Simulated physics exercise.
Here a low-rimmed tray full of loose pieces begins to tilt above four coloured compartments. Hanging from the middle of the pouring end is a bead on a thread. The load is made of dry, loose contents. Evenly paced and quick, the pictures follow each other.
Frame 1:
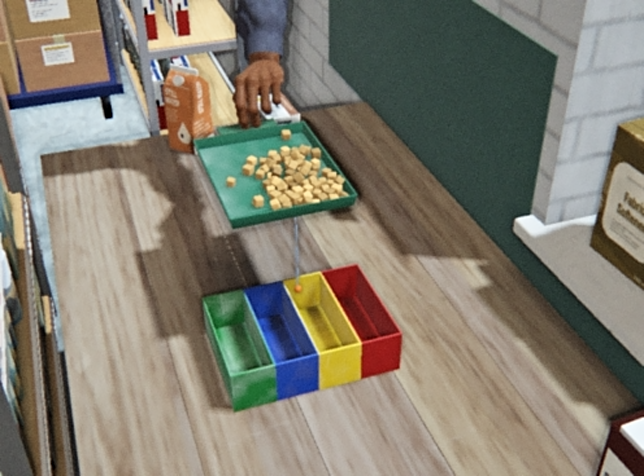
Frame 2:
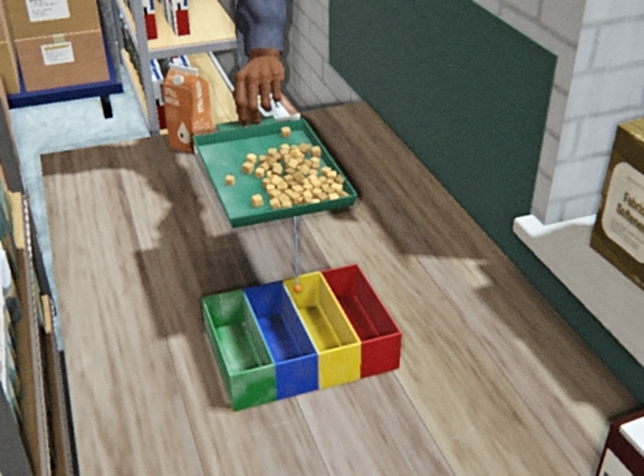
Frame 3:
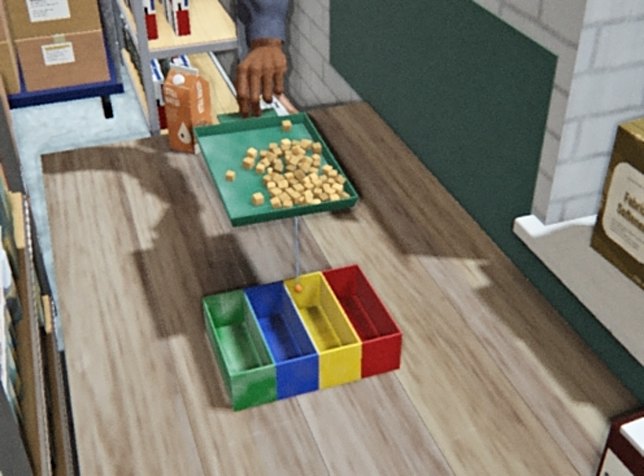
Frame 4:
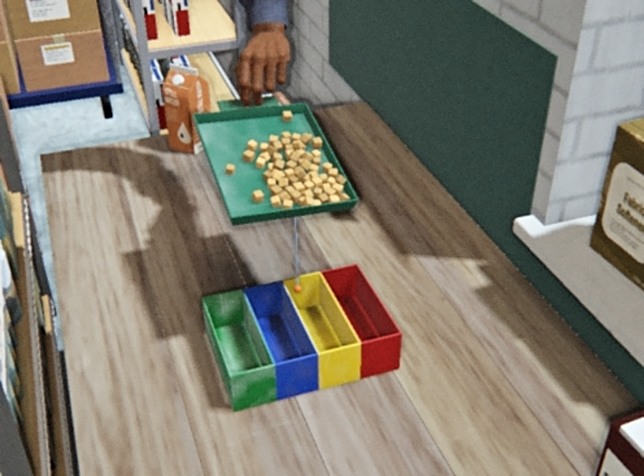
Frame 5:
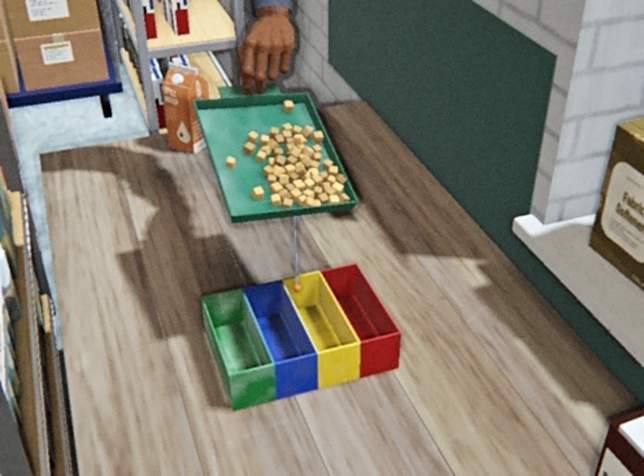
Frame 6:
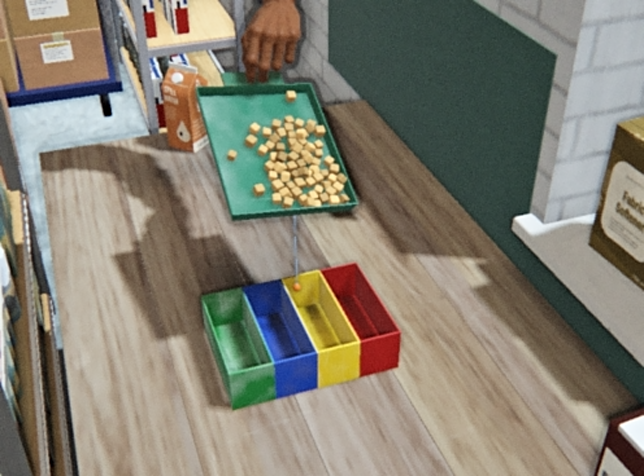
A hand at the back raises the far side of a green tray of wooden cubes.
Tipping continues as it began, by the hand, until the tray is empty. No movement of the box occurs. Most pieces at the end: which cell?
Red.
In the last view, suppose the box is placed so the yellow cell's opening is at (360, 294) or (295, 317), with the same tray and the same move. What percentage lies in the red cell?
First try: Roughly 10 per cent; second try: Roughly 40 per cent.
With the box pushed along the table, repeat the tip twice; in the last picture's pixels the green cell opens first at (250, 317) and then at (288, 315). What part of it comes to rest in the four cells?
Roughly 80% on the first try and 100% on the second.
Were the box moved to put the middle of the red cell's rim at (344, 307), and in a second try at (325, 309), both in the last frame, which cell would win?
First try: The red cell. Second try: That red cell.
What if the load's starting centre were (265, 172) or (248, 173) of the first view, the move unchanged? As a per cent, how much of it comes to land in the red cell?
Close to 60 per cent, followed by close to 40 per cent.
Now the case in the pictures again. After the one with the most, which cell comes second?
Second place belongs to yellow.
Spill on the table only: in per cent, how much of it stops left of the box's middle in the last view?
Roughly 10 %.
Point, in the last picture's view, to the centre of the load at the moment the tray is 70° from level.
(323, 178).
Soon after the last picture, tray tipped steeply; nearly all on the tray; a stray few in the yellow cell; a stray few in the red cell; a small part falling or outside the box.
A little later, tray tipped past a quarter turn; most on the tray; a stray few in the yellow cell; a stray few in the red cell; a small part falling or outside the box.
Later still, tray tipped past a quarter turn; about half in the red cell; about a quarter in the yellow cell; a stray few in the blue cell; about a quarter falling or outside the box.
At rest, tray tipped past a quarter turn; about half in the red cell; about a quarter in the yellow cell; a stray few in the blue cell; none in the green cell; about a quarter outside the box.
